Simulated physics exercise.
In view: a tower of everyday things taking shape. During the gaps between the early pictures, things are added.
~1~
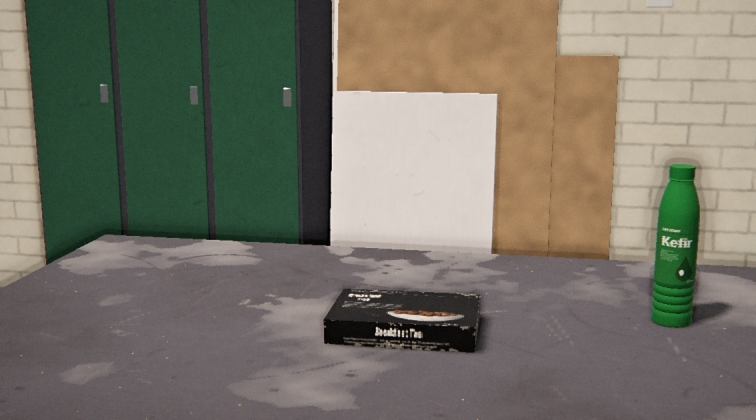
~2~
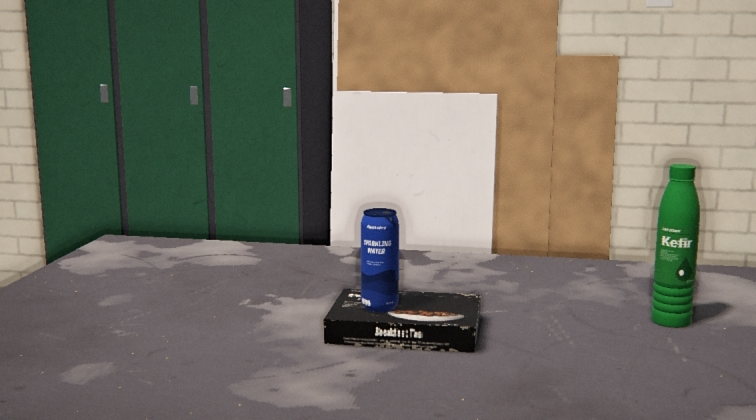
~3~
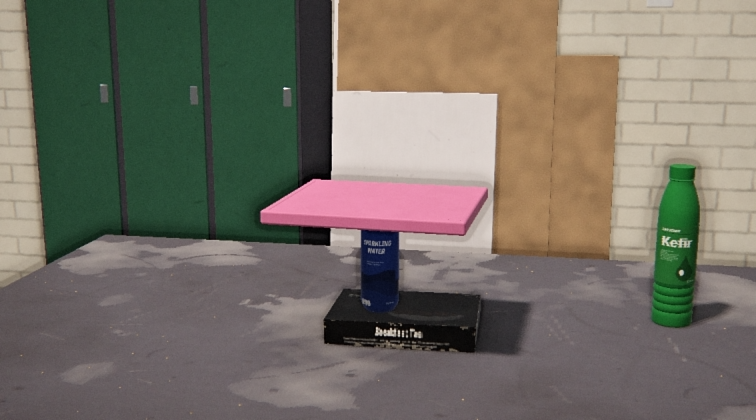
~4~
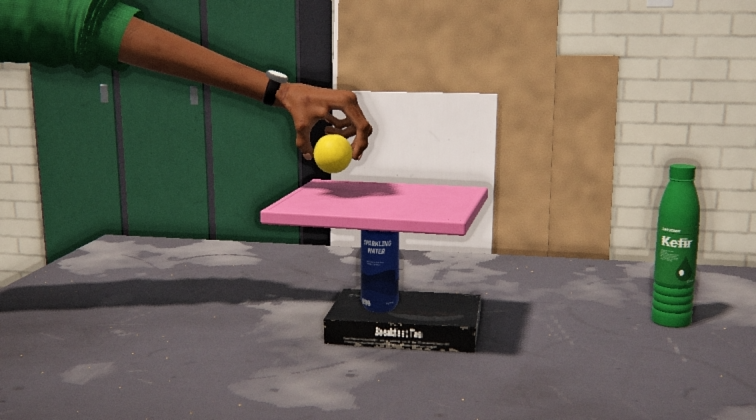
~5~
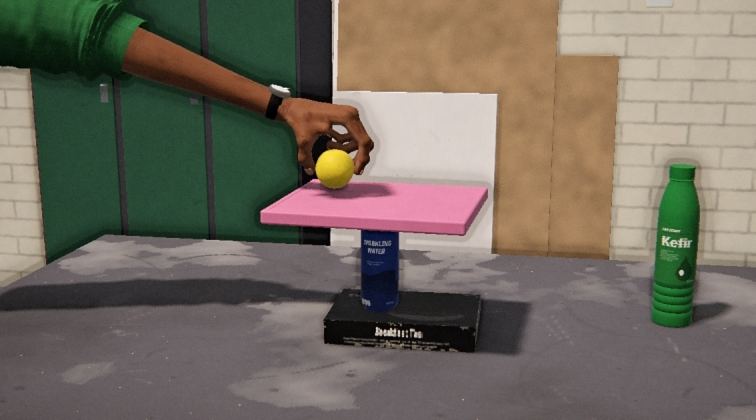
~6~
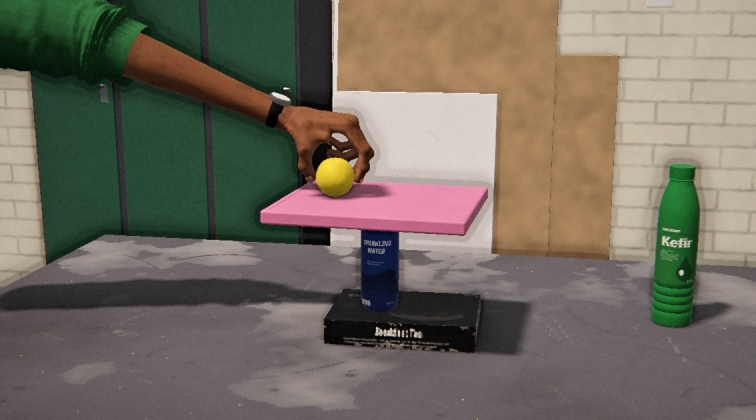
We see a blue can and then a pink board added on top of a black box beside a green bottle, before a hand from the left lowers a yellow ball-like object onto the board, still holding it.
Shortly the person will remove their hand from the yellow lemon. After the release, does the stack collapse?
None of it tumbles.
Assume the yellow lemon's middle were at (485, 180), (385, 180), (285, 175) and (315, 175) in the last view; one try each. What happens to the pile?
Result per case: First toppled, second still standing, third toppled, fourth still standing.
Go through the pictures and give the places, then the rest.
In the first frame, the last thing is not in view yet.
In the second frame, the last thing is not in view yet; green bottle (677, 245).
In the third frame, the last thing is not in view yet; blue can (380, 260).
In the fourth frame, on its way; yellow lemon (333, 154); green bottle (677, 245).
In the fifth frame, on its way; yellow lemon (335, 169); blue can (380, 260).
In the sixth frame, set down, still held; yellow lemon (335, 177); green bottle (677, 245).
Then, 0.30 s after the last picture, nothing has stirred.
Then, 0.80 s after the last picture, yellow lemon resting near (335, 177).
Then, 1.70 s after the last picture, yellow lemon resting near (335, 178).
At rest, all 5 in place. Seen from the same camera at the end, yellow lemon near (335, 177). The pile keeps its balance.
